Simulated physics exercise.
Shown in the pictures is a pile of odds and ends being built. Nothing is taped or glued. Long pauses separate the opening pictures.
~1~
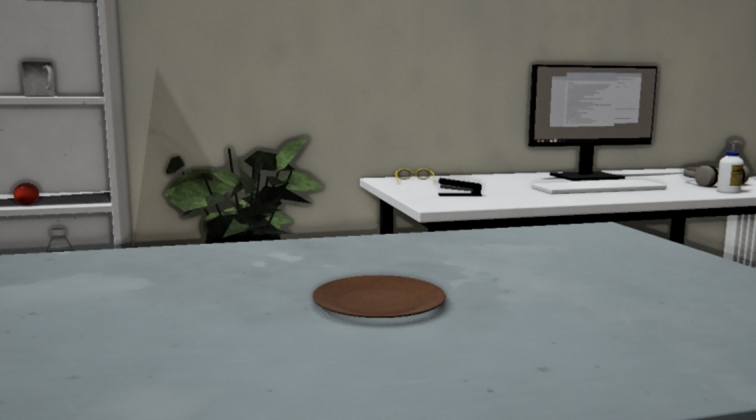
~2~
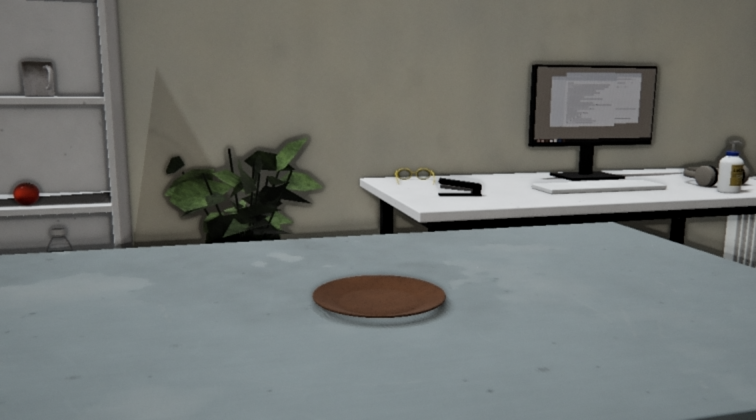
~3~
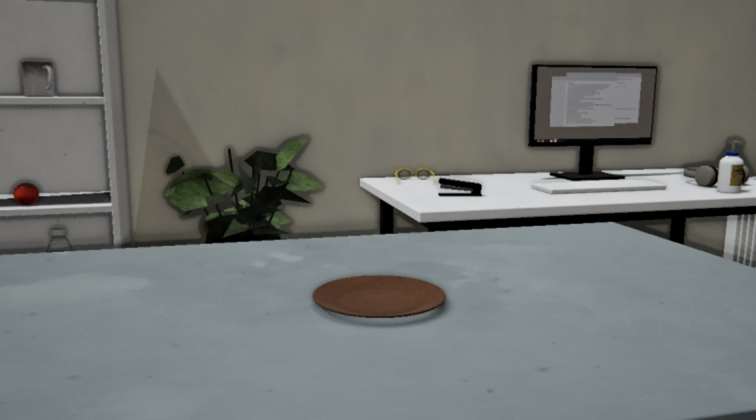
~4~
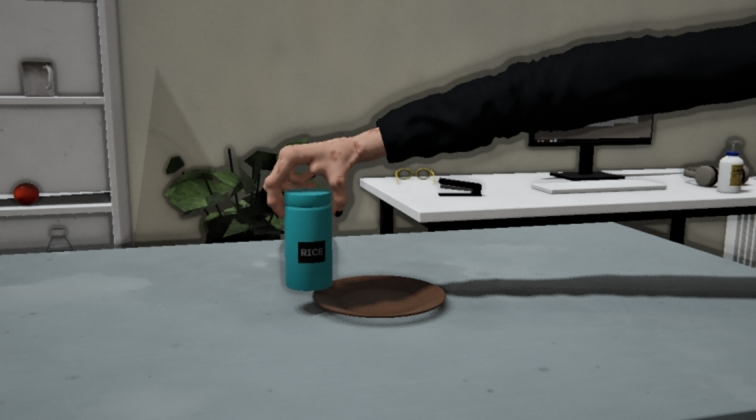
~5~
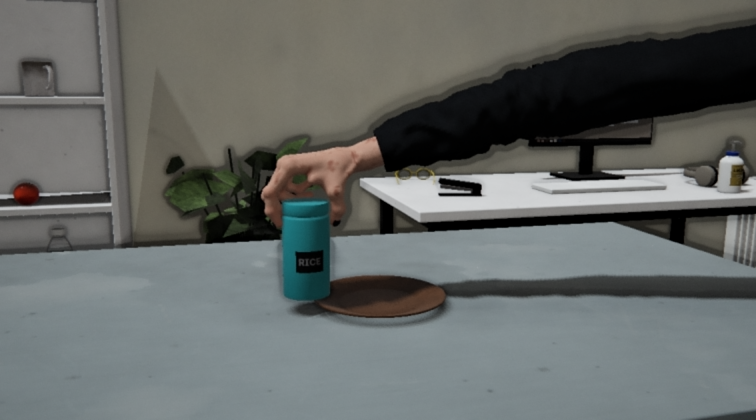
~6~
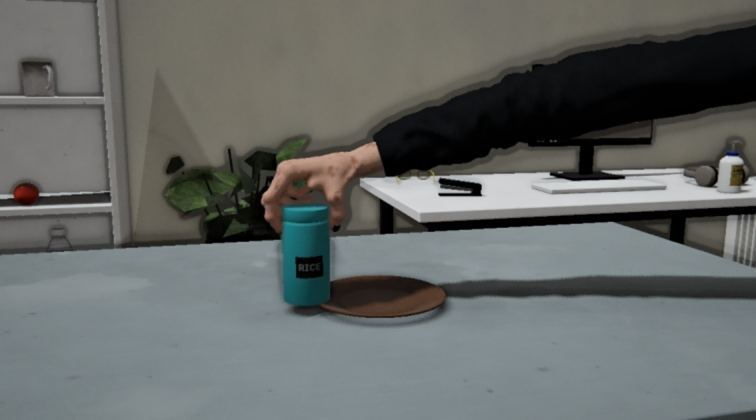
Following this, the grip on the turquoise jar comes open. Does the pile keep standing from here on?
No, my guess is the pile will be unstable.
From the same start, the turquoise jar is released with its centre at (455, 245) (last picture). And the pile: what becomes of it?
Topples.
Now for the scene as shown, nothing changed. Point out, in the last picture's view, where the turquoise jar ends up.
End position in the final view: Approximately (225, 294).
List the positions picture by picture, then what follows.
The last thing is not in view yet; brown plate (379, 299), in the first picture.
The last thing is not in view yet; brown plate (379, 299), in the second picture.
The last thing is not in view yet; brown plate (379, 299), in the third picture.
On its way; turquoise jar (309, 238); brown plate (379, 299), in the fourth picture.
On its way; turquoise jar (306, 248); brown plate (379, 299), in the fifth picture.
In place under the hand; turquoise jar (306, 253); brown plate (379, 299), in the sixth picture.
Then, 0.30 s later than the last frame, turquoise jar tilted by 23° near (288, 261).
Then, 0.40 s later than the last frame, turquoise jar tilted by 49° near (265, 266).
Then, 0.50 s later than the last frame, turquoise jar now fallen.
Then, 0.60 s later than the last frame, nothing new.
When it is over, fallen, turquoise jar; brown plate as before. End places, in pixels of the last picture, turquoise jar near (225, 294). The pile loses its balance.
